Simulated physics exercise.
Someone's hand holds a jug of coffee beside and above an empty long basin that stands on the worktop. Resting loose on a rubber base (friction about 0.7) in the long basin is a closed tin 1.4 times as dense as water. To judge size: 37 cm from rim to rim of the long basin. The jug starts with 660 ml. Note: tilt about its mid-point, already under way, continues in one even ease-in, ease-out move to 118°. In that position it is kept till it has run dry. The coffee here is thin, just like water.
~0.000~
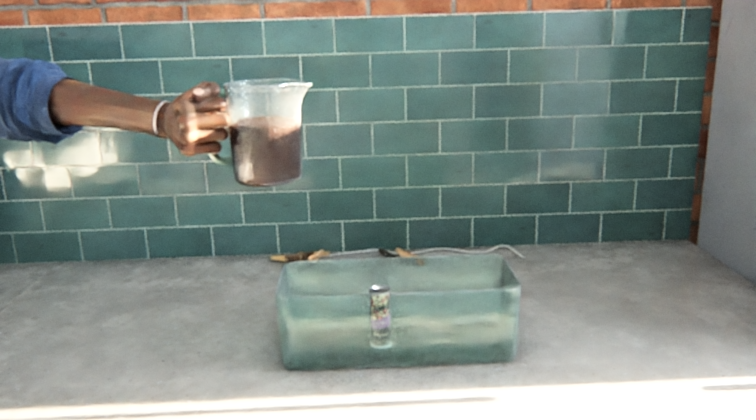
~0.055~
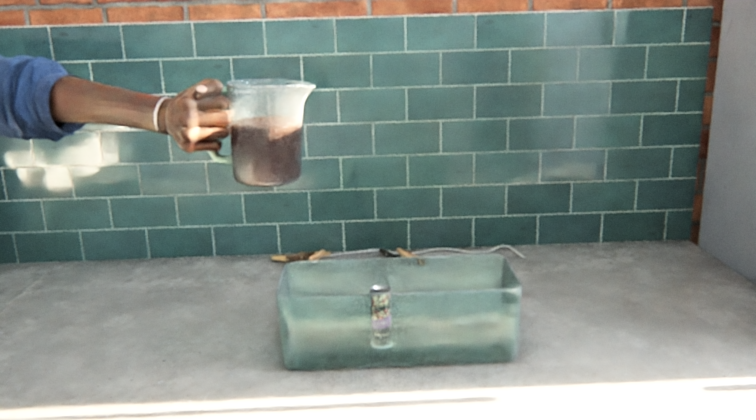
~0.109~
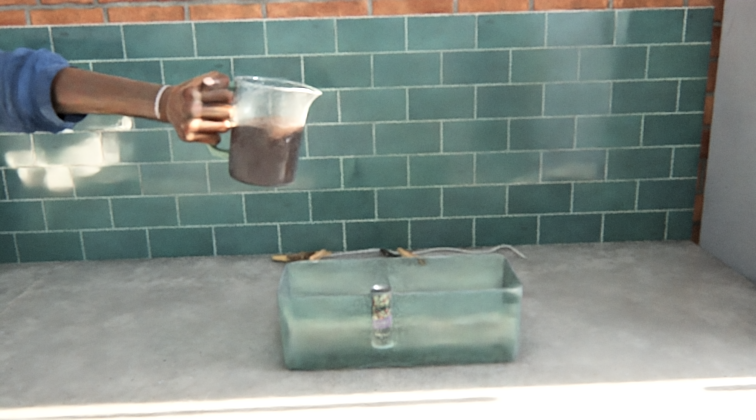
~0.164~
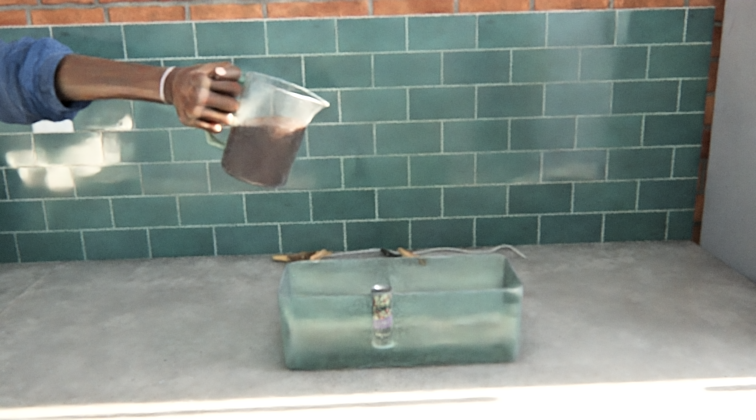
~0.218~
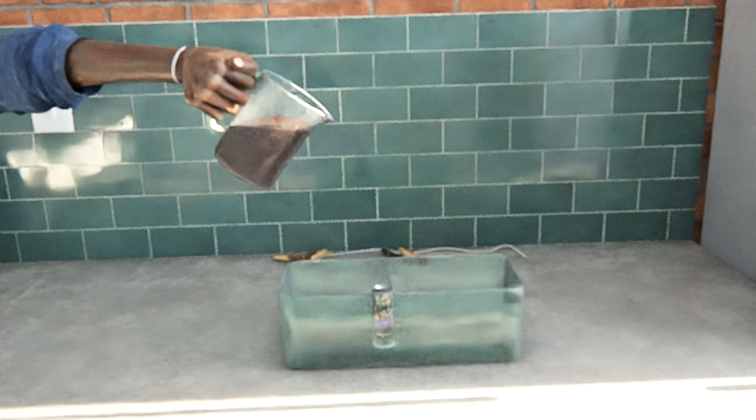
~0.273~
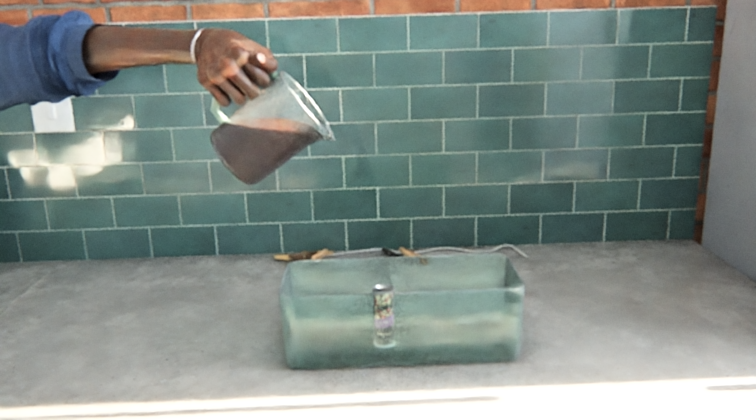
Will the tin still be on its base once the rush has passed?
No, it gets tipped over.
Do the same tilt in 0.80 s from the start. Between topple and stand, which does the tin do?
After the tilt, the tin has tipped over.
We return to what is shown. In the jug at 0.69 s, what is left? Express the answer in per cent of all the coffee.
Roughly 9 percent remains.
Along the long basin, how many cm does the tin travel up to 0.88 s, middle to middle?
Roughly 7 cm.
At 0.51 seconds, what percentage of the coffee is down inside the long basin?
Roughly 6 per cent.
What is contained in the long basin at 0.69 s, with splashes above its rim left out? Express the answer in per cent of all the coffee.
I'd say roughly 66 in a hundred of it.
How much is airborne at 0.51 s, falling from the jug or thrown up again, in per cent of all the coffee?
It comes to about 40 percent.
By 0.51 s the tilt is 114° and 55 per cent is still to pour; the tin stands where it began.
By 0.69 s the tilt is 118° and 9 per cent is still to pour; the tin stands 3 cm from where it began.
By 0.88 s the tilt is 118° and 0 per cent is still to pour; the tin leans 28°.
By 1.08 s the tilt is 118° and 0 per cent is still to pour; the tin lies on its side.
At rest the tin lies on its side.
